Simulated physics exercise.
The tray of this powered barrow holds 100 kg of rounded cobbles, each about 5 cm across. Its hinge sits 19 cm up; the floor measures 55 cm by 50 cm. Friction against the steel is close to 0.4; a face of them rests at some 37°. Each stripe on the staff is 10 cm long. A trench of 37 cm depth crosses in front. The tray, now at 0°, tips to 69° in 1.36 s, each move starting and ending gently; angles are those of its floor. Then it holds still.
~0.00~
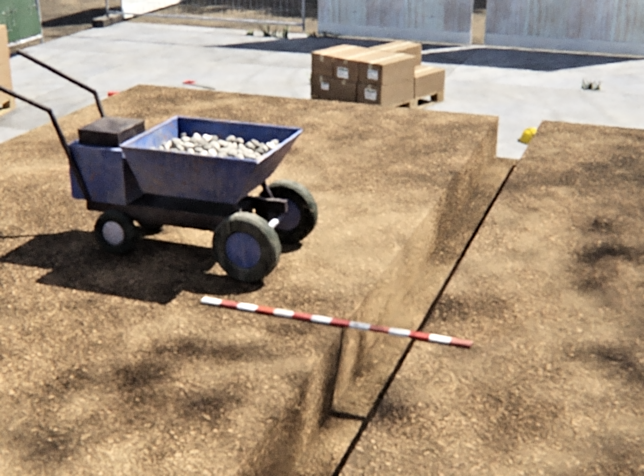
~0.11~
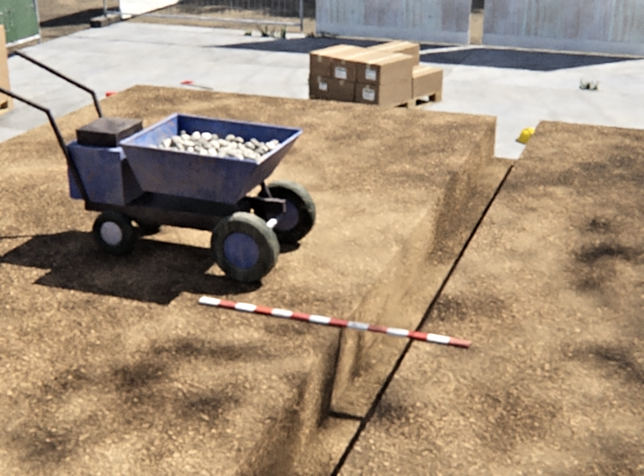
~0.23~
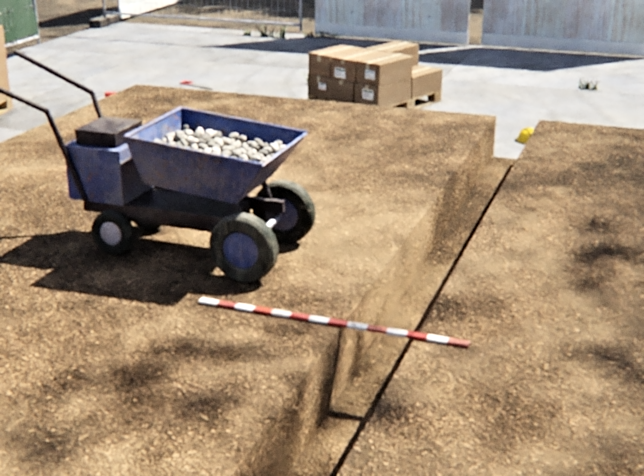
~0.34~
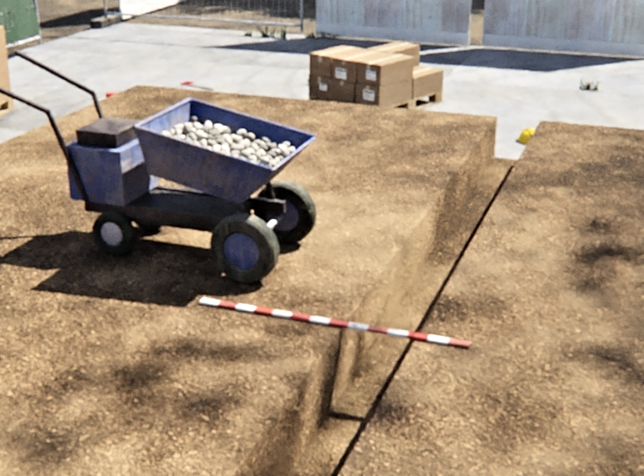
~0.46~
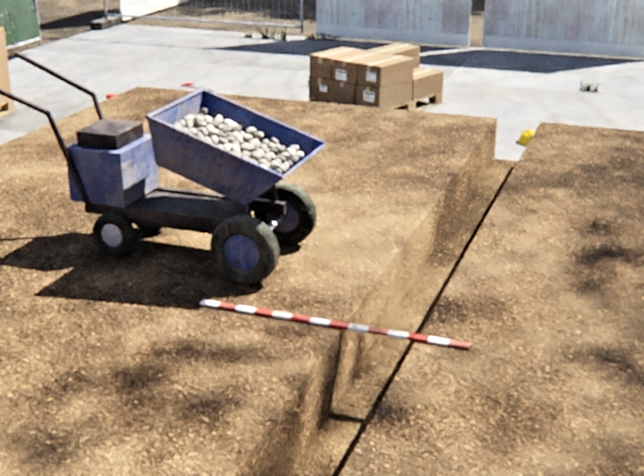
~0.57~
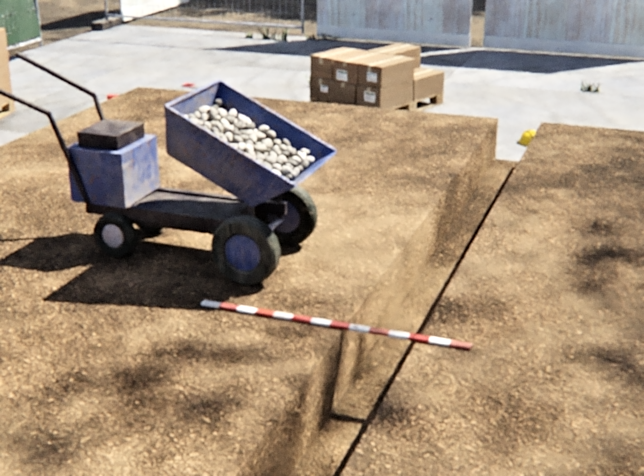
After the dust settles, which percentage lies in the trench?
Roughly 77 per cent ends in the trench.
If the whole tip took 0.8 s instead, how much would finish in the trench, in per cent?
It would be near 80 per cent.
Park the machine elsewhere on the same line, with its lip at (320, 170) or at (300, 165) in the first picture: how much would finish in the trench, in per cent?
About 65 and 90 per cent.
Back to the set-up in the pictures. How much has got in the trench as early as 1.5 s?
Some 15 per cent.
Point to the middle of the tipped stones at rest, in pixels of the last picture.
Around (404, 329).
After 1.0 s the floor is at 58°; 100 % in the tray; the foremost stones are at (331, 210).
After 1.5 s the floor is at 69°; 75 % in the tray, 11 % short of the trench, 14 % in the trench; the foremost stones are at (403, 319).
After 1.8 s the floor is at 69°; 41 % in the tray, 16 % short of the trench, 43 % in the trench; the foremost stones are at (437, 345).
After 3.8 s the floor is at 69°; 0 % in the tray, 23 % short of the trench, 77 % in the trench; the foremost stones are at (434, 347).
